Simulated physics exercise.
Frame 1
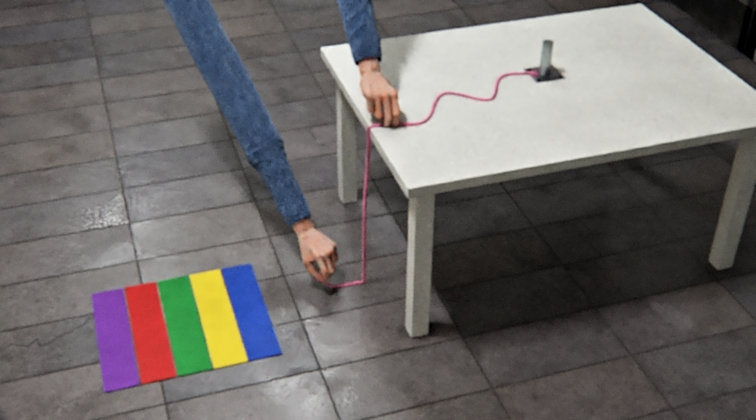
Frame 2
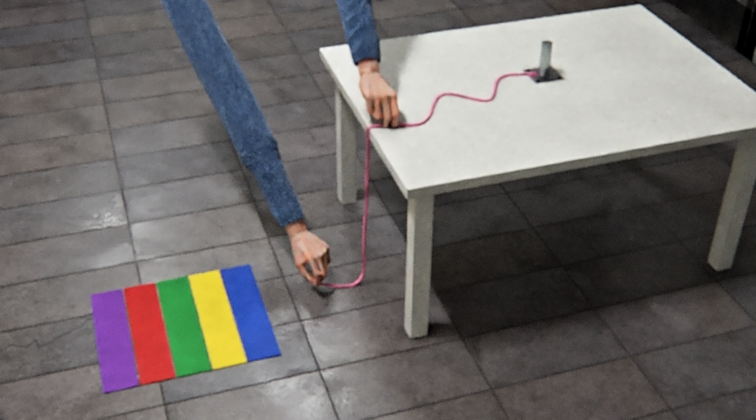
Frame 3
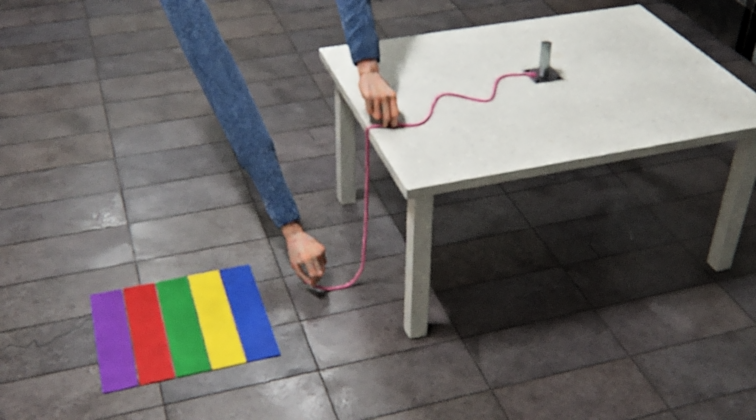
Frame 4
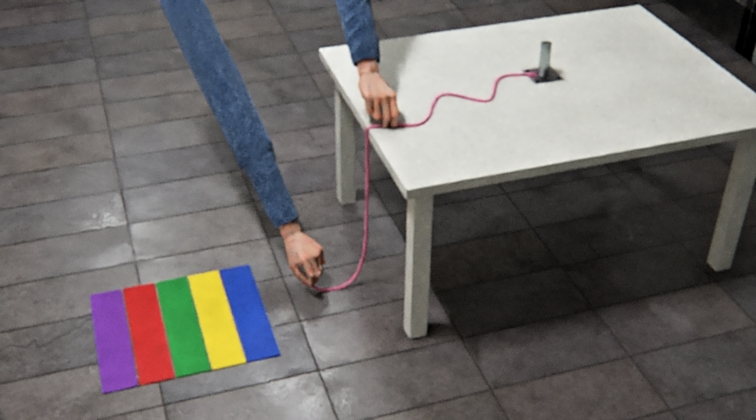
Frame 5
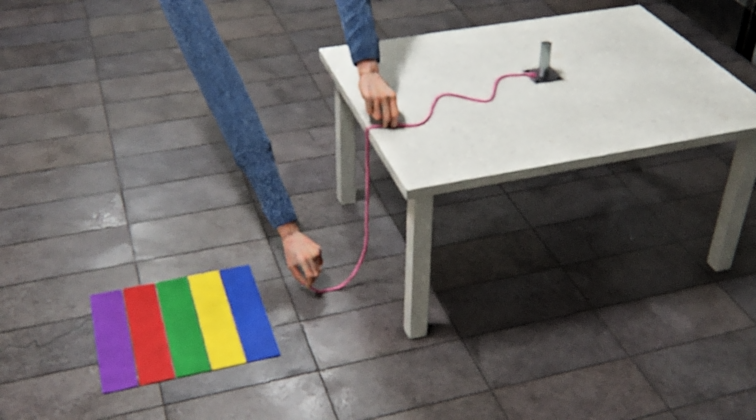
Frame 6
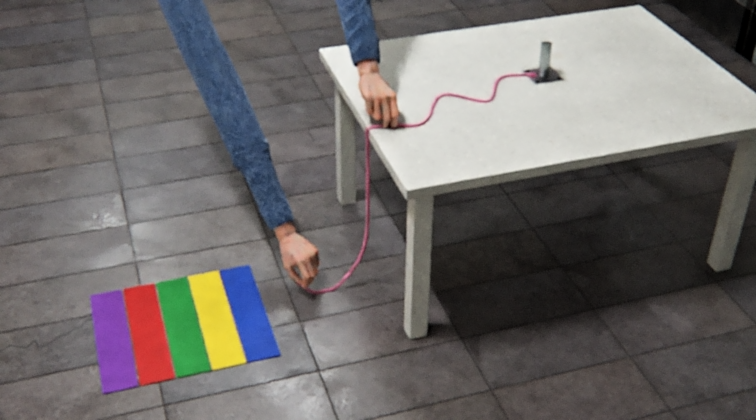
A hand near the floor drew the end of a thin pink cord slightly left toward some coloured strips, while another hand stayed still, pinning the cord at the white table's edge.
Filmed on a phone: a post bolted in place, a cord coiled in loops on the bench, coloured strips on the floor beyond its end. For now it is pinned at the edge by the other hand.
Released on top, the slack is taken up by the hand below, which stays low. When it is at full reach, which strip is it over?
It is over the red strip.
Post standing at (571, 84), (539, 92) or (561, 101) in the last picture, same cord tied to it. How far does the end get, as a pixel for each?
The three places are (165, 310), (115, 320) and (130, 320), in that order.
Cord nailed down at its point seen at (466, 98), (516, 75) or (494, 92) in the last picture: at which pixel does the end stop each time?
Pixel spots, one per try: About (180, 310), (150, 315), (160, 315).
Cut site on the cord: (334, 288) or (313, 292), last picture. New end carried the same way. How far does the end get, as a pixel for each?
Taking them in turn, near (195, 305) and near (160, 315).
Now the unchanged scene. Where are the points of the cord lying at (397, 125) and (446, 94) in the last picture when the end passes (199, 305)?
(360, 149) for the first, (424, 107) for the second.
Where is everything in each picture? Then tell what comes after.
In the first picture, end (322, 280); blue (260, 340); yellow (226, 347); green (191, 354); red (156, 362); purple (119, 370).
In the second picture, end (314, 282); cord through (504, 76) (468, 98) (428, 118) (368, 142) (366, 205) (364, 266).
In the third picture, end (310, 283).
In the fourth picture, end (308, 283); cord through (503, 77) (467, 98) (427, 118) (367, 142) (367, 205) (360, 266).
In the fifth picture, end (306, 284).
In the sixth picture, end (303, 285); cord through (503, 77) (468, 99) (427, 119) (368, 142) (368, 205) (355, 266).
A little later, end near (198, 305); over yellow.
Next, end near (164, 312); over green.
When it is tight, end near (143, 316); over red. It gets as far as the red strip.
